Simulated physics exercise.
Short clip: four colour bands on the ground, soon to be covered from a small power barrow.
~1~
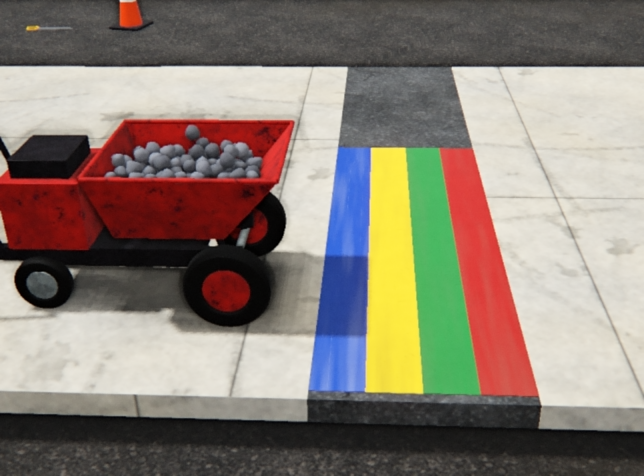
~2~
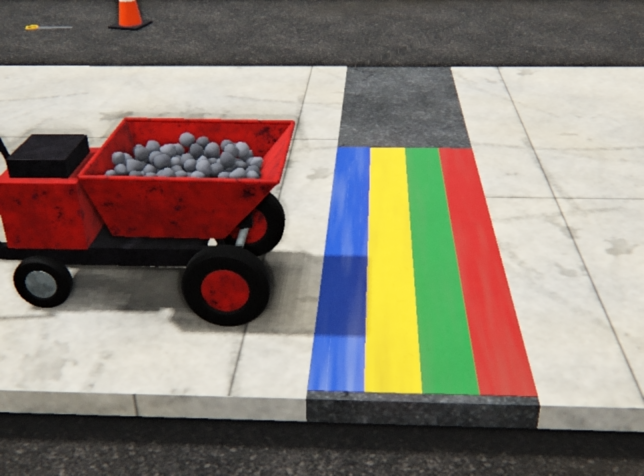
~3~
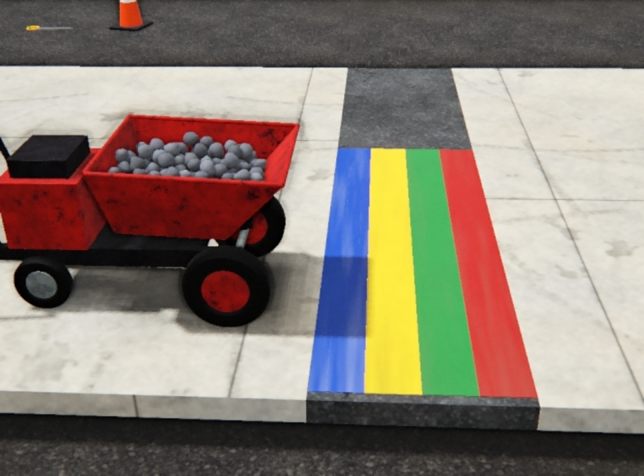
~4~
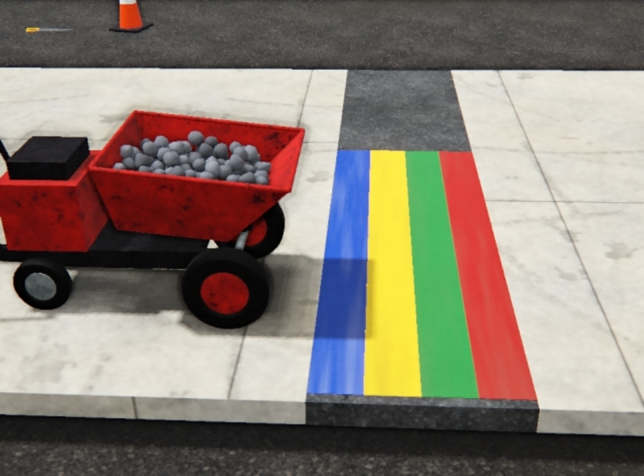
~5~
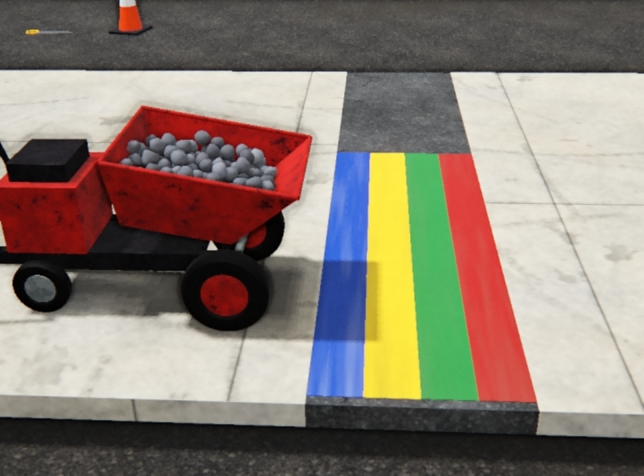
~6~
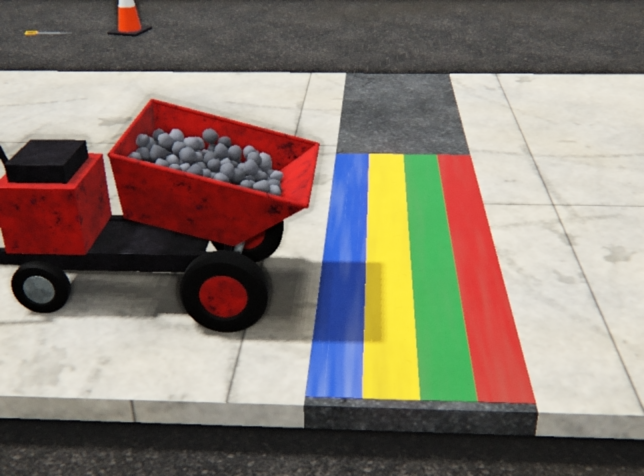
On a pale paved strip beside blue, yellow, green and red bands, a small red barrow stayed put while its skip, loaded with round grey stones, slowly tilted a little toward the right.
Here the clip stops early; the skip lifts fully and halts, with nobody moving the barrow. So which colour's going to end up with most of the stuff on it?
Most of it lands on yellow.
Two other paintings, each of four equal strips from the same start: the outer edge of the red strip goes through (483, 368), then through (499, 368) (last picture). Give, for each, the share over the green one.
20 per cent, then 30 per cent, roughly.
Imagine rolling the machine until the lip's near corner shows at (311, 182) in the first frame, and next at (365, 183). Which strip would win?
First place: The green strip; second place: That red strip.
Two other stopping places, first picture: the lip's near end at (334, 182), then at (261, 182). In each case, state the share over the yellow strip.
The first gives 10 %, the second 40 %.
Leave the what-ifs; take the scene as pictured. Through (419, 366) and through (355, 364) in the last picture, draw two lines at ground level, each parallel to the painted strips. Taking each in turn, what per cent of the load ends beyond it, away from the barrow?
Roughly 30 per cent, then roughly 70 per cent.
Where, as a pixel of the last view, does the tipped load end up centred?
Resting centre, last frame: Roughly (405, 291).
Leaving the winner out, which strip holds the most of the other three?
Green.
Soon after the last picture, skip tipped well over; all in the skip.
A little later, skip tipped steeply; nearly all in the skip; a stray few over the blue strip; a small part over the yellow strip; a stray few falling.
Later still, skip tipped right over; about a quarter in the skip; a small part over the blue strip; about a third over the yellow strip; about a quarter over the green strip; a small part over the red strip; a stray few off the paint.
At rest, skip tipped right over; about a quarter in the skip; a small part over the blue strip; about a third over the yellow strip; about a quarter over the green strip; a small part over the red strip; a stray few off the paint.
